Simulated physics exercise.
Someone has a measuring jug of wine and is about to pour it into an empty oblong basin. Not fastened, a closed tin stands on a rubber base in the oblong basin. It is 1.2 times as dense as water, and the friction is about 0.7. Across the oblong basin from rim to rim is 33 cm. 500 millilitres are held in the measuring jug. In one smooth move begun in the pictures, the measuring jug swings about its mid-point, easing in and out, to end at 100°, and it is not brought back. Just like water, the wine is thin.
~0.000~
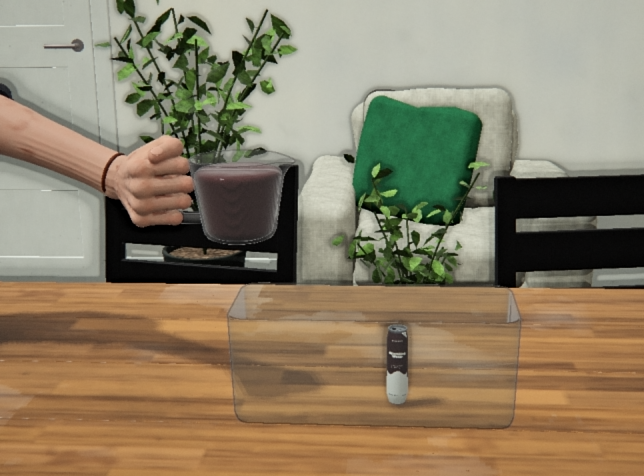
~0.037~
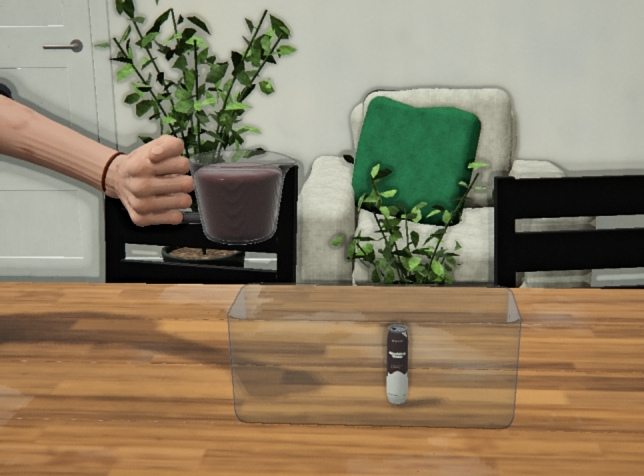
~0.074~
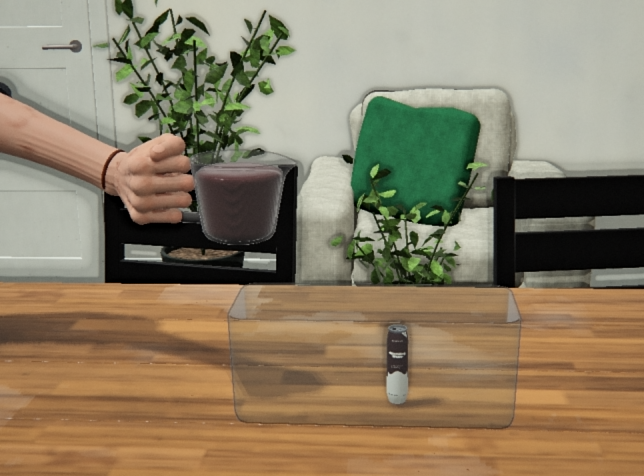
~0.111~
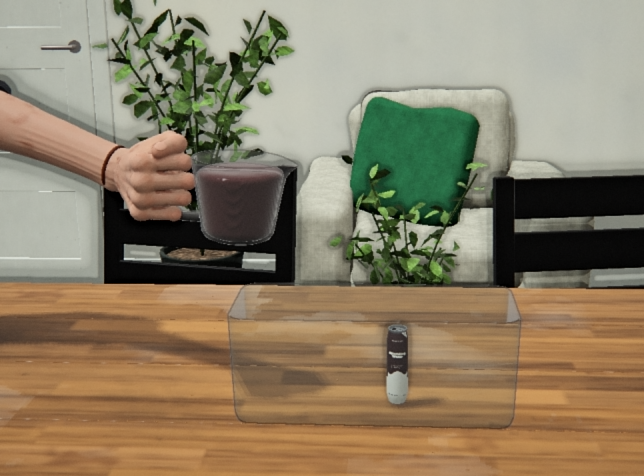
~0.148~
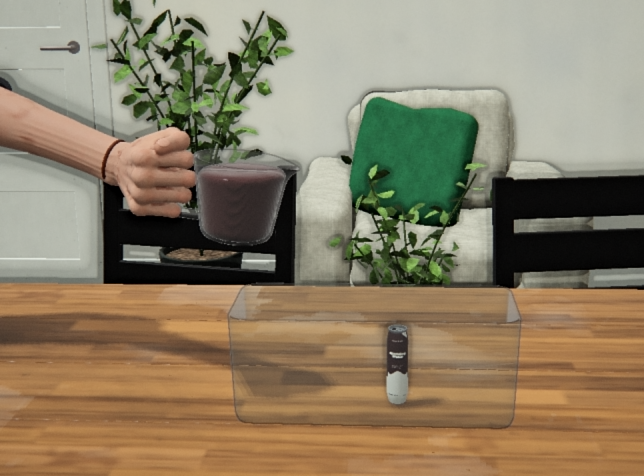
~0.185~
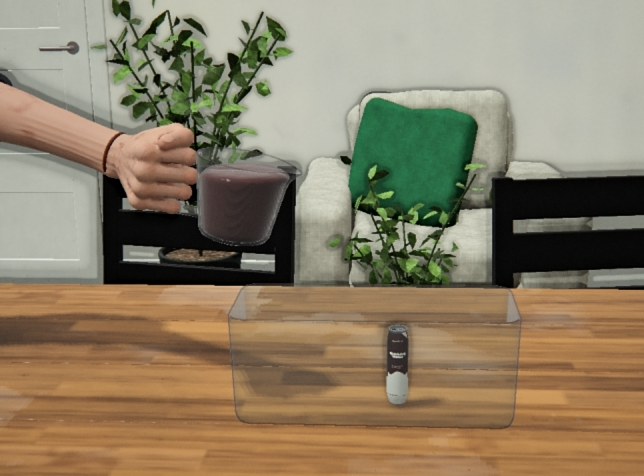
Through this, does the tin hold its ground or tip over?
The tin holds its ground.
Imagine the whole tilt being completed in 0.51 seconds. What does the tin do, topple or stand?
The tin stays up.
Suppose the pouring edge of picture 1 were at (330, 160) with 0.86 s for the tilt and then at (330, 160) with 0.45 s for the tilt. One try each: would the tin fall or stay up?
Try 1: Tipped over; try 2: Tipped over.
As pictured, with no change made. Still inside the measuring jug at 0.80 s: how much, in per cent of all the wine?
12 per cent or so.
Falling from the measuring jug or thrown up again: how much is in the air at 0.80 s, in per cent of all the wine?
Roughly 14 per cent.
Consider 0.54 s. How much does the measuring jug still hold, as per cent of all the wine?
Some 66 % of it is still there.
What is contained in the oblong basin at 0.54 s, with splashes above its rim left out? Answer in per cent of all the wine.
About 9%.
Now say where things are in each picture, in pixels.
It leans 0°; its right rim is at (296, 160); the wine meets the walls at (196, 170) and (283, 170); the oblong basin's rim runs from (236, 302) to (516, 305); the tin's top is at (398, 332), in the first picture.
It leans 0°; its right rim is at (297, 161); the wine meets the walls at (196, 169) and (283, 170), in the second picture.
It leans 2°; its right rim is at (298, 162); the wine meets the walls at (197, 169) and (283, 170), in the third picture.
It leans 4°; its right rim is at (299, 165); the wine meets the walls at (198, 169) and (284, 171), in the fourth picture.
It leans 7°; its right rim is at (301, 168); the wine meets the walls at (199, 169) and (287, 172), in the fifth picture.
It leans 11°; its right rim is at (303, 173); the wine meets the walls at (202, 170) and (291, 173), in the sixth picture.
Then, 0.54 s in, the tilt is 69° and 66 per cent is still to pour; the tin stands where it began.
Then, 0.80 s in, the tilt is 99° and 13 per cent is still to pour; the tin stands where it began.
Then, 1.07 s in, the tilt is 100° and 1 per cent is still to pour; the tin stands where it began.
Then, 1.36 s in, the tilt is 100° and 0 per cent is still to pour; the tin stands where it began.
Finally, the tin stands where it began.
